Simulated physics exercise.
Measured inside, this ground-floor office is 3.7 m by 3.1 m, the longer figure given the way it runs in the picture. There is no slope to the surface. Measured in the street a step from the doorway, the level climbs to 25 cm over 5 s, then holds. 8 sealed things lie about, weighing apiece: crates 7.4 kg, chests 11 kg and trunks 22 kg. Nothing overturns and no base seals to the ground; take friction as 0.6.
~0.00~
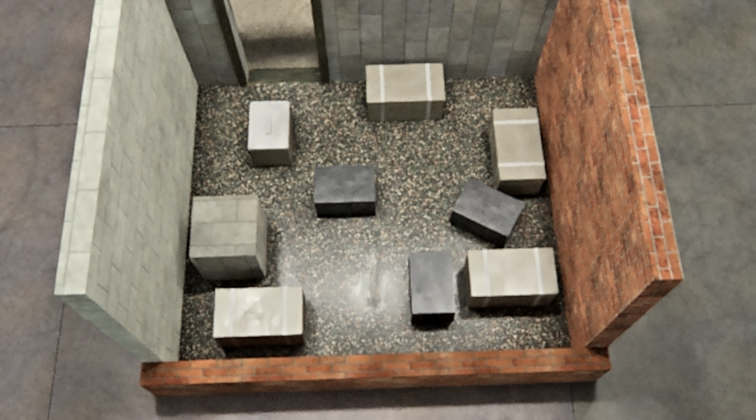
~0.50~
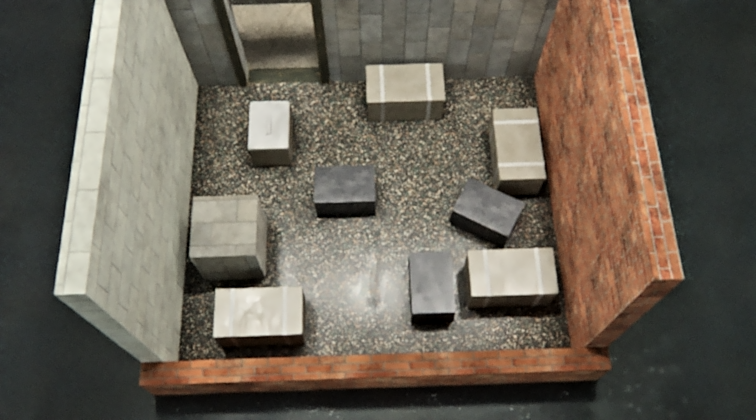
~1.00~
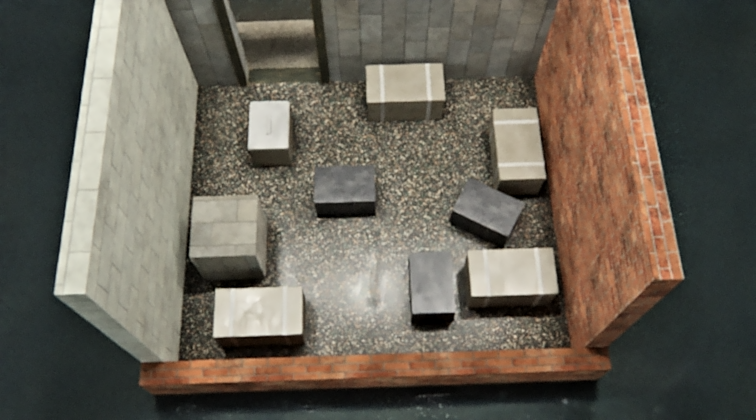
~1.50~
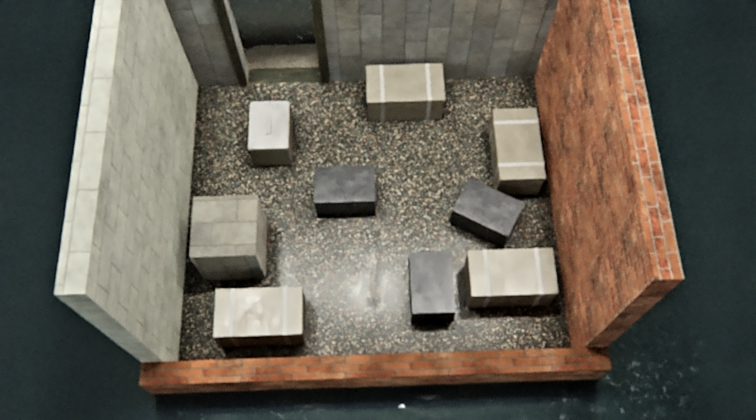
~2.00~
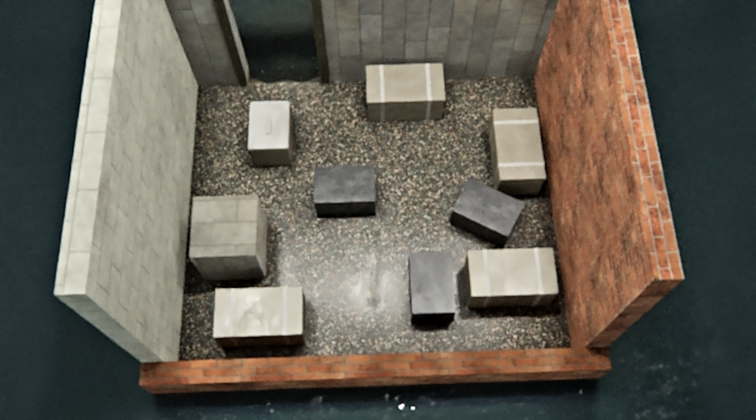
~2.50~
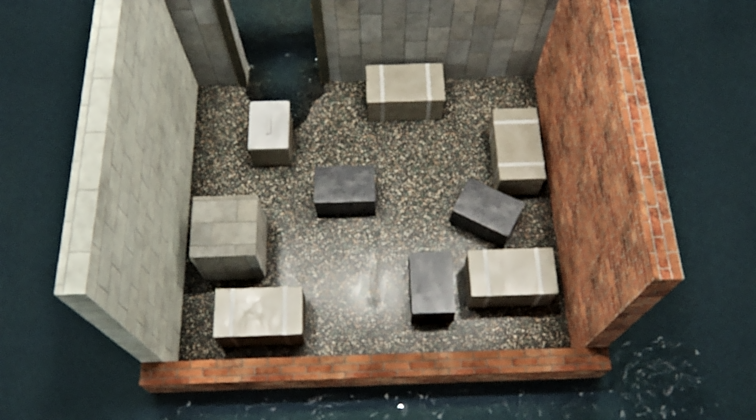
Dark water spread around the outside of a small walled room and crept in at the doorway in the back wall, while the pale and dark grey blocks scattered across its speckled floor stayed still.
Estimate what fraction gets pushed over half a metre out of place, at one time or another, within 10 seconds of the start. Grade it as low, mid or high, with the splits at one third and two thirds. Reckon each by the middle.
Grade: Mid, one to two thirds.
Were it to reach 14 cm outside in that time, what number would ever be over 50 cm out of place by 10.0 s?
Then it comes to 2.
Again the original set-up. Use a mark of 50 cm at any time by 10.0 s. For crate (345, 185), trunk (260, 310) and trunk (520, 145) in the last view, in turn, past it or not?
In that order: Over, less, under.
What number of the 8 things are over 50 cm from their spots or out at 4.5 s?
By then the count is 1.
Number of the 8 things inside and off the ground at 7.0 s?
It comes to 4.
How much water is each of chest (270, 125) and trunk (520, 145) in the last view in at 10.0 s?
Close to 14 and 6 centimetres.
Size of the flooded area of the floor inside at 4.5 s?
Roughly 4.5 m2.
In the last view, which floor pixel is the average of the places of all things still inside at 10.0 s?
They're centred close to (444, 240).
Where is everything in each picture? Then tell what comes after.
A crate at (344, 184), on the bottom; a crate at (432, 282) rests on the ground; 0.0 m2 under water; 0 of 8 have shifted, in the first frame.
A crate at (344, 184), on the bottom; a crate at (432, 282) rests on the ground; 0.0 m2 under water; 0 of 8 have shifted, in the second frame.
A crate at (344, 184), on the bottom; a crate at (432, 282) rests on the ground; water covers 0.0 m2; 0 of 8 have shifted, in the third frame.
A crate at (344, 184), on the bottom; a crate at (432, 282), on the bottom; water covers 0.0 m2; 0 of 8 have shifted, in the fourth frame.
A crate at (344, 184), on the bottom; a crate at (432, 282) rests on the ground; 0.0 m2 under water; 0 of 8 have shifted, in the fifth frame.
A crate at (344, 184), on the bottom; a crate at (432, 282), on the bottom; 0.3 m2 under water; 0 of 8 have shifted, in the sixth frame.
After 3.5 s 0 of 8 are over 50 cm from their spots; 0 afloat.
After 4.5 s 1 of 8 are over 50 cm from their spots; 0 afloat.
After 7.0 s 2 of 8 are over 50 cm from their spots; 4 afloat.
After 10.0 s 4 of 8 are over 50 cm from their spots, and 4 have been at some point; 6 afloat.
